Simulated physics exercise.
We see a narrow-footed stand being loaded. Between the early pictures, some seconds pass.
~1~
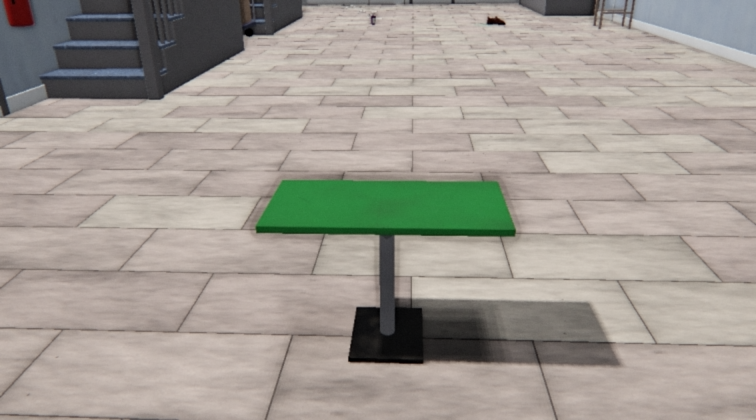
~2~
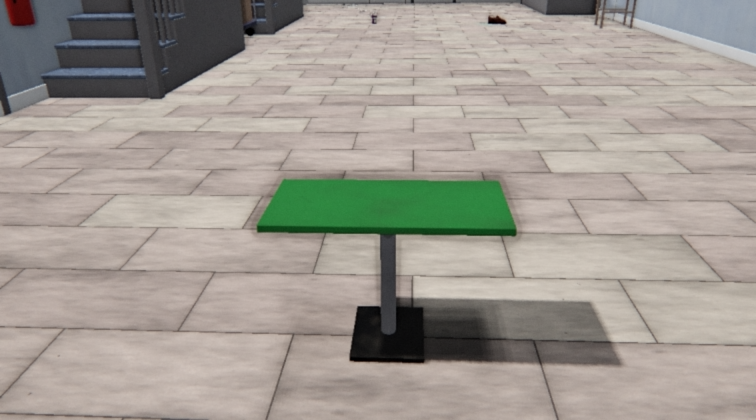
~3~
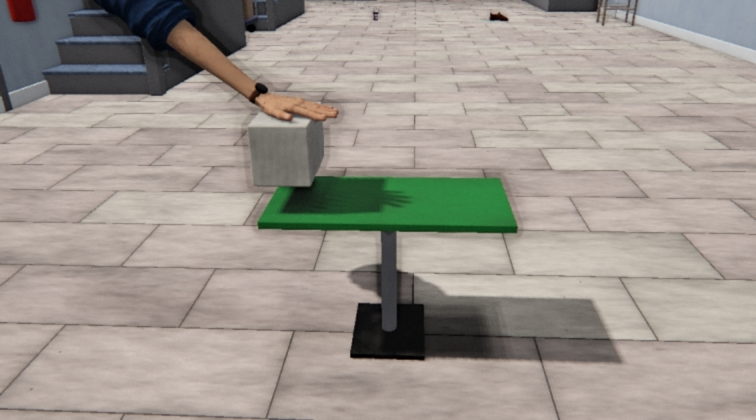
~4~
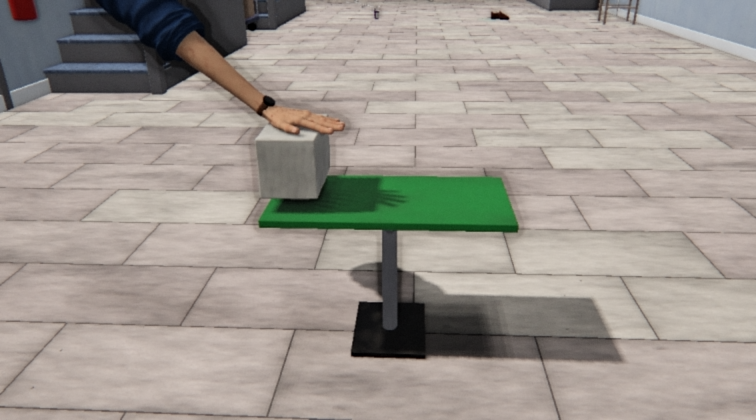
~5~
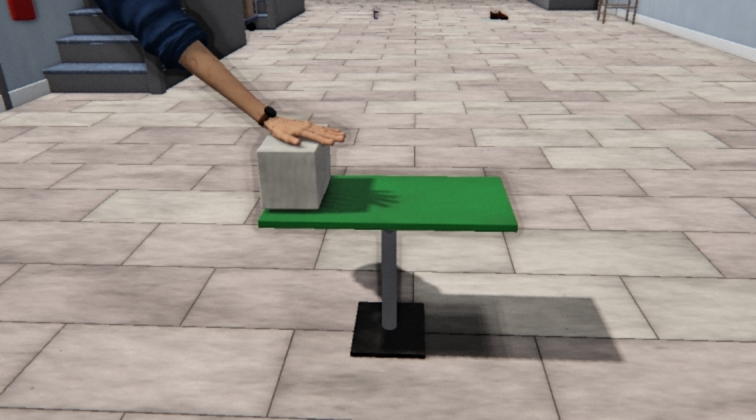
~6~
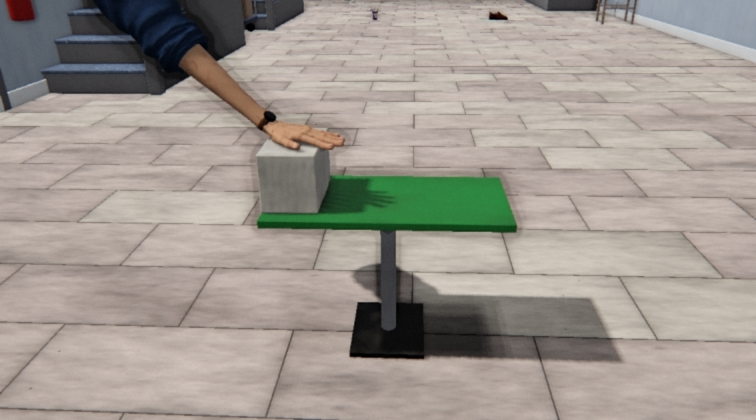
A hand in a dark blue sleeve, with a black band at the wrist, comes in from the upper left with a pale grey block and lowers it onto the left end of a green tabletop. The table stands on one grey post with a square black base, on a pale tiled floor seen from slightly above, stairs behind at left. The palm stays on the block, and the view barely shifts.
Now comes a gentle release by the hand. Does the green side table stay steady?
No, it tips over.
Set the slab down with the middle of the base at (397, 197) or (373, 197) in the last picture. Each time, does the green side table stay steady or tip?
Upright; Upright.
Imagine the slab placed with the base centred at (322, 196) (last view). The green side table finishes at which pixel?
It'd come to a stop somewhere close to (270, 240).
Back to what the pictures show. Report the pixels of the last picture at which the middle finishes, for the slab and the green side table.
(20, 301), then (218, 243).
Then, 0.52 s on from there, green side table turned 26° from its first pose near (317, 199).
Then, 0.70 s on from there, green side table turned 62° from its first pose near (243, 242).
In the end, the green side table overbalances, near (218, 243).
